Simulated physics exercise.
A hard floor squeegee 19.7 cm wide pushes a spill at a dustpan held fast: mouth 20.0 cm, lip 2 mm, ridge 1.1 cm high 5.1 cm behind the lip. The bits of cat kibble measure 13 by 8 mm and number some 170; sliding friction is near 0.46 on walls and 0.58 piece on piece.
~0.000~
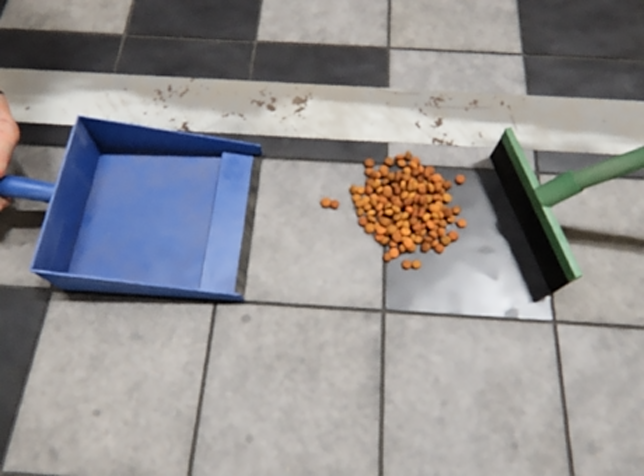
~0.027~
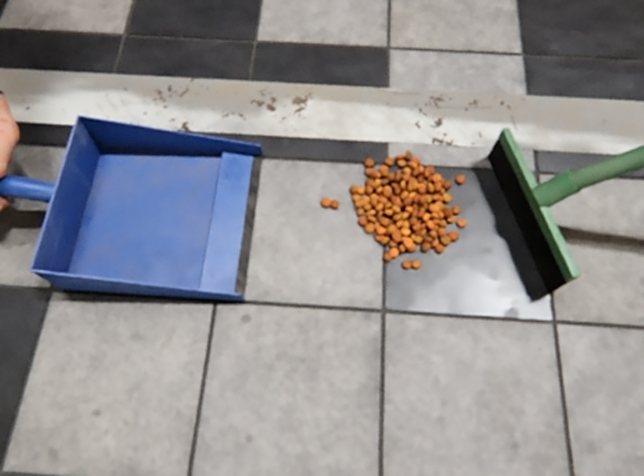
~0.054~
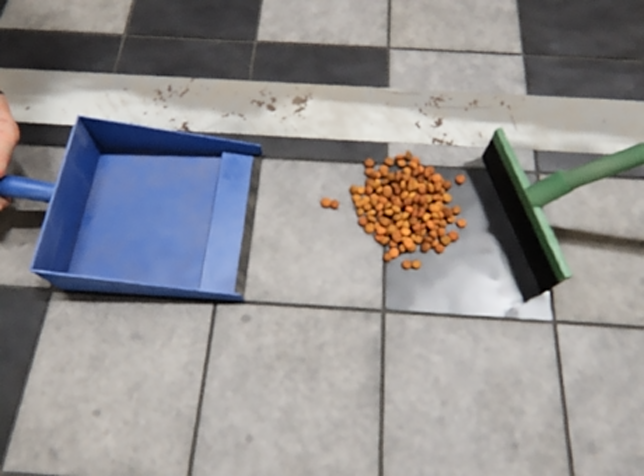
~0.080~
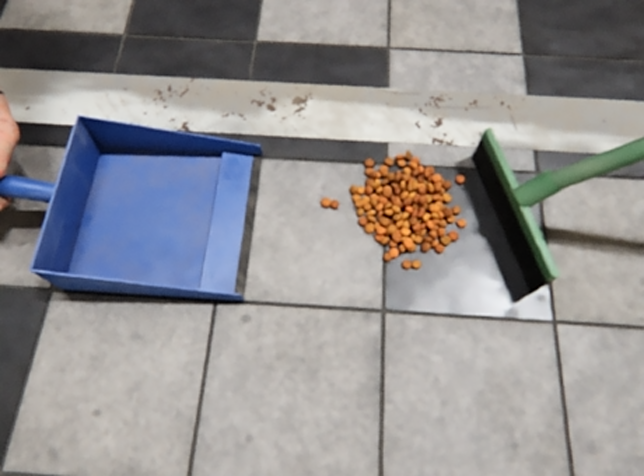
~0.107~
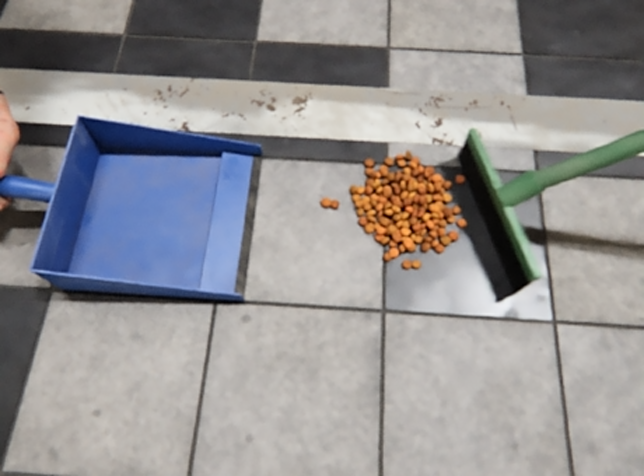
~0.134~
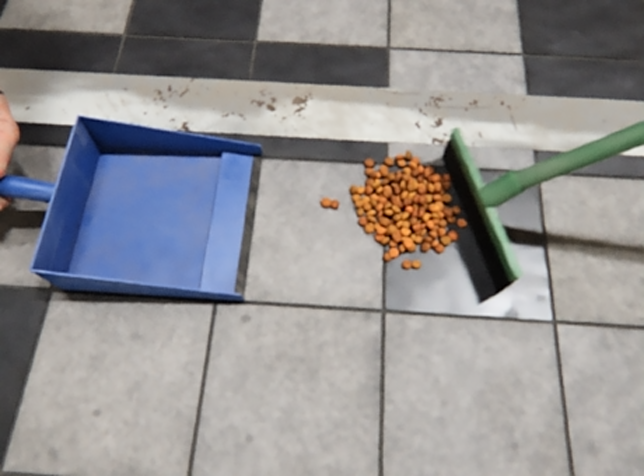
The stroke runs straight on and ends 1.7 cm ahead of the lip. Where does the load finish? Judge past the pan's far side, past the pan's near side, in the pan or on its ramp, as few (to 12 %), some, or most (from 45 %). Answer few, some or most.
Far side: Few, near side: Few, pan: Some.
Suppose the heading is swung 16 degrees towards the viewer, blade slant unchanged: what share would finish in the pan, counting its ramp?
Then about 25 per cent.
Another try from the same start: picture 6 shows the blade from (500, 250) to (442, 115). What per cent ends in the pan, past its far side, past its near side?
Pan 5, far 20, near 0.
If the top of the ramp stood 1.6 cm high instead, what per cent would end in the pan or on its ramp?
Then about 20 per cent.
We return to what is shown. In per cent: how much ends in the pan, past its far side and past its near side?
Far side 5; near side 5; pan 25.
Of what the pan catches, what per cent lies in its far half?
Some 70 per cent.
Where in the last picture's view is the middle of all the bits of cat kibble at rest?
At about (265, 219).
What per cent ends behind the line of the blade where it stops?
Some 5 per cent.
After 0.29 s, middle of the blade 15 cm from the lip; 0 % over the lip, far side 5 %, near side 0 %.
Then, at 0.39 s, middle of the blade 8 cm from the lip; 0 % over the lip, far side 5 %, near side 5 %.
After 0.63 s, middle of the blade 5 cm from the lip; 25 % over the lip, far side 5 %, near side 5 %.
In the end, at 1.0 s, far side 5 %, near side 5 %, pan 25 %, in front of the lip or behind the blade 65 %.
